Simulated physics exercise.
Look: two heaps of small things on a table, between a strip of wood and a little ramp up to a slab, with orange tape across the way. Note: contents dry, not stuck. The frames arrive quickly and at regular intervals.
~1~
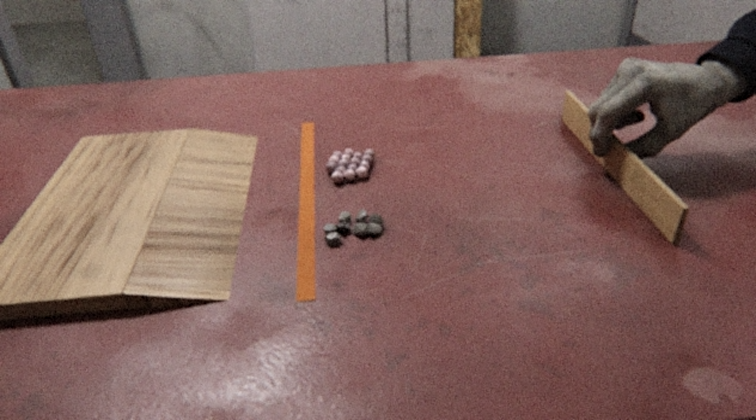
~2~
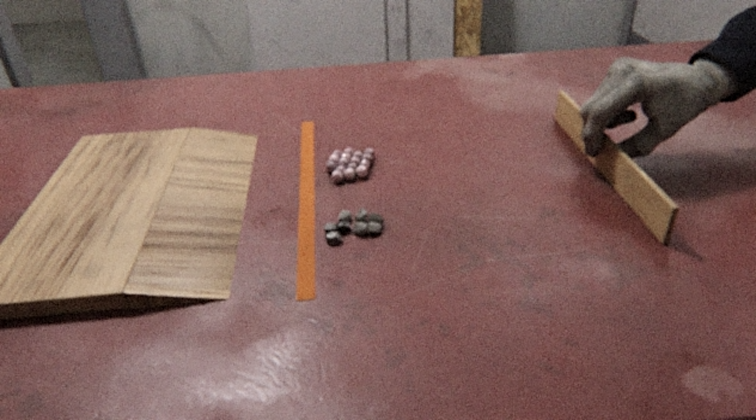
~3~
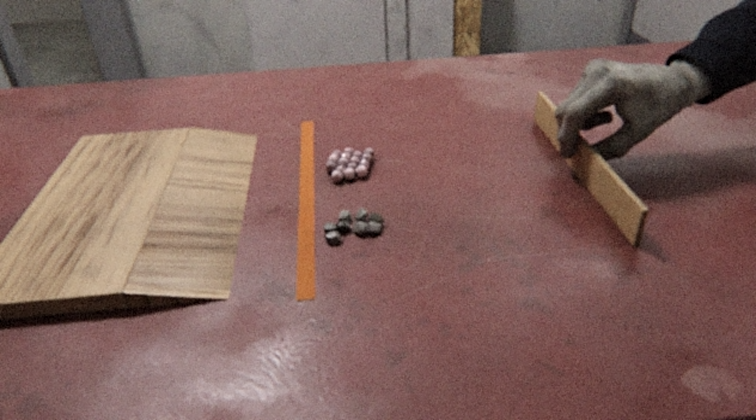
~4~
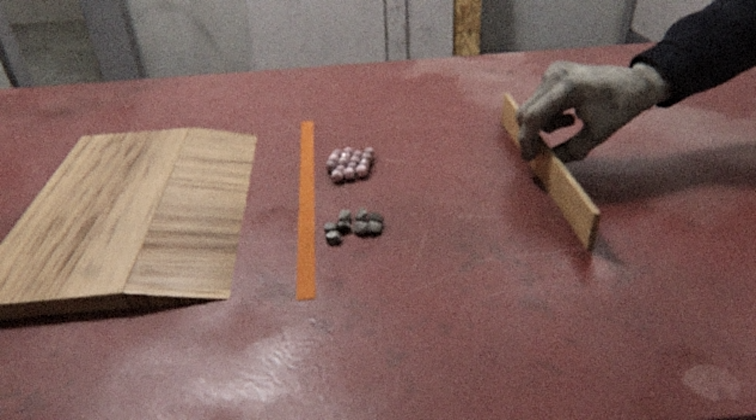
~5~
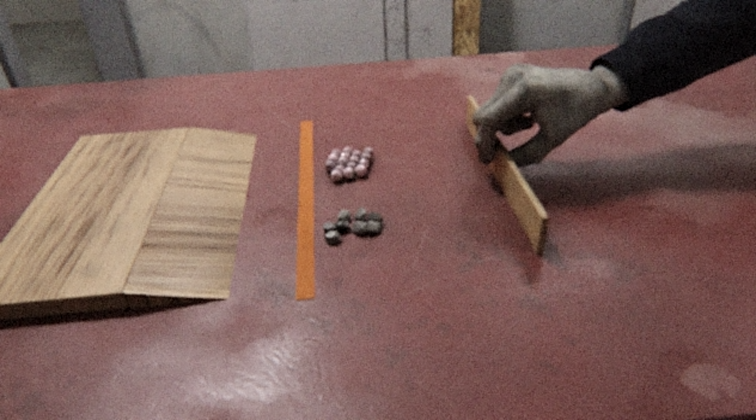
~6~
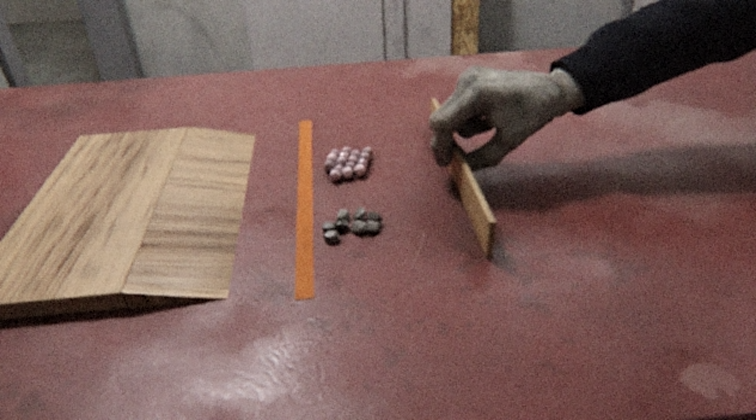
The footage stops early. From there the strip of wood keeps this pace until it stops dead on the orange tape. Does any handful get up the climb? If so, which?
The nearer handful does not; the farther handful does.
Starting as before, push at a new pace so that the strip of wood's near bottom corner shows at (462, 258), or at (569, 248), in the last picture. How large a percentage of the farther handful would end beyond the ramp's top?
Try 1: About 100 percent. Try 2: About 10 percent.
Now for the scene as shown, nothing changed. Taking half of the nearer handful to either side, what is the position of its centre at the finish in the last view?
Near (229, 229).
Then, 0.13 s later than the last frame, strip of wood still moving, near (362, 156); nearer handful every one short of the ramp; farther handful every one short of the ramp.
Then, 0.27 s later than the last frame, strip of wood stopped at the orange tape; nearer handful every one short of the ramp; farther handful roughly a third on the ramp, roughly two thirds short of the ramp.
Then, 0.55 s later than the last frame, strip of wood stopped at the orange tape; nearer handful the larger part on the ramp, roughly a quarter short of the ramp; farther handful almost all past the top, about a tenth on the ramp.
When it is over, strip of wood stopped at the orange tape; nearer handful not one past the top, the larger part on the ramp, roughly a quarter short of the ramp; farther handful every one past the top.
